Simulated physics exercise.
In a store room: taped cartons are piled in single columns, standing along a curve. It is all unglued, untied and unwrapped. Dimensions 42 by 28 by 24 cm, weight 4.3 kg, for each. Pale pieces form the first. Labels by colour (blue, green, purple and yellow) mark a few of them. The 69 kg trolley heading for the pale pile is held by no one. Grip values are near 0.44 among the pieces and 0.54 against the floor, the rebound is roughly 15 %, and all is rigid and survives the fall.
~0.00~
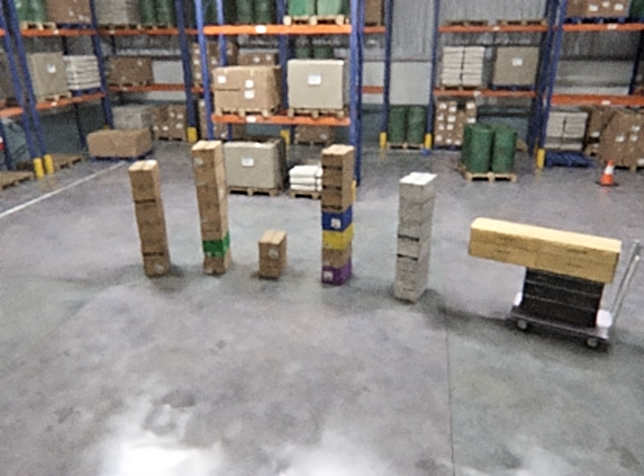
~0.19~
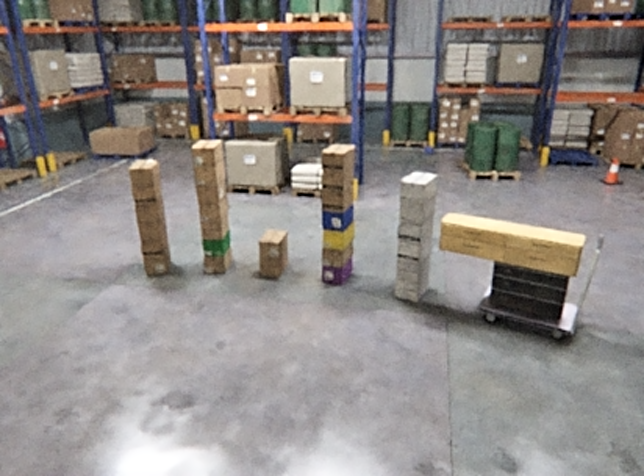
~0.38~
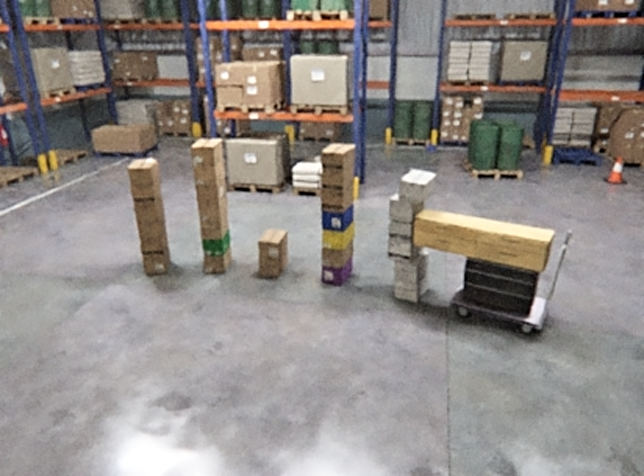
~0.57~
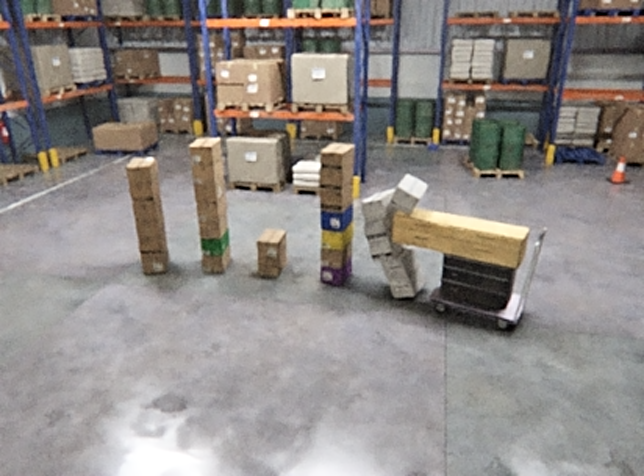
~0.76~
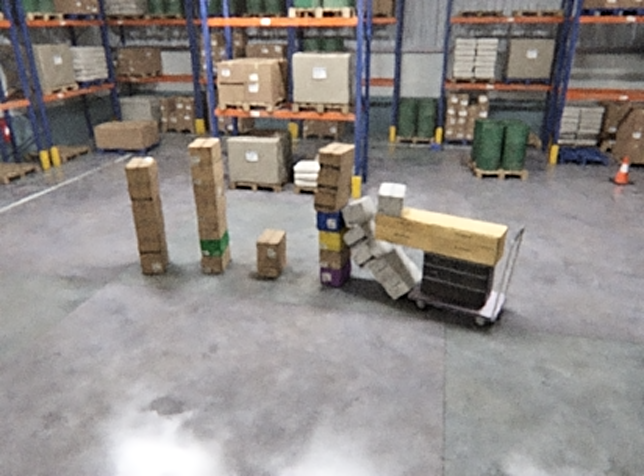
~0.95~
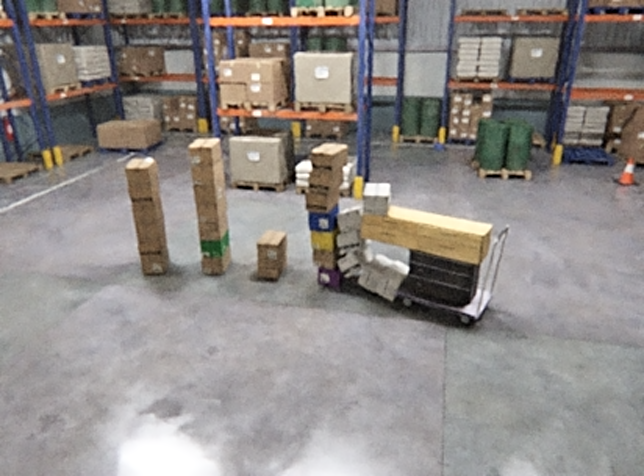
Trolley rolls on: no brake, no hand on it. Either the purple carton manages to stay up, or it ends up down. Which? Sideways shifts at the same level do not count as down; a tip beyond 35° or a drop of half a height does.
It manages.
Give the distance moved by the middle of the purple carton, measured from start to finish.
It finishes around 10 cm from its starting point.
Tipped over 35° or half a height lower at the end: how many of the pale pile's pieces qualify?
6 pieces.
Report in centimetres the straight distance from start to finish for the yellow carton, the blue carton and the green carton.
I'd estimate yellow at 70 cm, blue at 80 cm and green at 0 cm.
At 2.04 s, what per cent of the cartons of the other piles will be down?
At that instant, 25 percent.
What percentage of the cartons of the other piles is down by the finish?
Estimate: Close to 25%.
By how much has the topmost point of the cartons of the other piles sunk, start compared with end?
Lower by close to 0 cm.
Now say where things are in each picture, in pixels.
In the first frame (each place is the centre of the face we see best; the camera moves round a little), load (475, 237) 52 cm short; purple carton (332, 276); yellow carton (333, 240); green carton (213, 249); the others all in place.
In the second frame, load (445, 231) 18 cm short; purple carton (332, 275).
In the third frame, load (418, 227) 12 cm in, top of the pale pile leaning 4°; purple carton (332, 276); the others all in place.
In the fourth frame, load (397, 224) 36 cm in, top of the pale pile leaning 25°; purple carton (331, 276); the others all in place.
In the fifth frame, load (378, 222) 59 cm in, top of the pale pile leaning 5°; purple carton (330, 277); blue carton (327, 223) moved 52 mm; 4 have shifted.
In the sixth frame, load (365, 220) 76 cm in; purple carton (328, 278) moved 45 mm; blue carton (319, 223) moved 18 cm; yellow carton (321, 241) moved 15 cm; 7 have shifted.
By 1.34 s, 6 of the pale pile down; none of the 22 other cartons down, 7 disturbed; purple carton tilted 8°; yellow carton tilted 15°.
By 2.04 s, 6 of the pale pile down; 6 of the 22 other cartons down; purple carton moved 12 cm; blue carton tilted 65°, 22 cm lower.
When it is over (4.7 s), 6 of the pale pile down; 6 of the 22 other cartons down; purple carton moved 12 cm; yellow carton tilted 60°, 26 cm lower; blue carton tilted 58°, 23 cm lower. In pixels of the last frame, middles, purple carton near (329, 270), yellow carton near (296, 246).
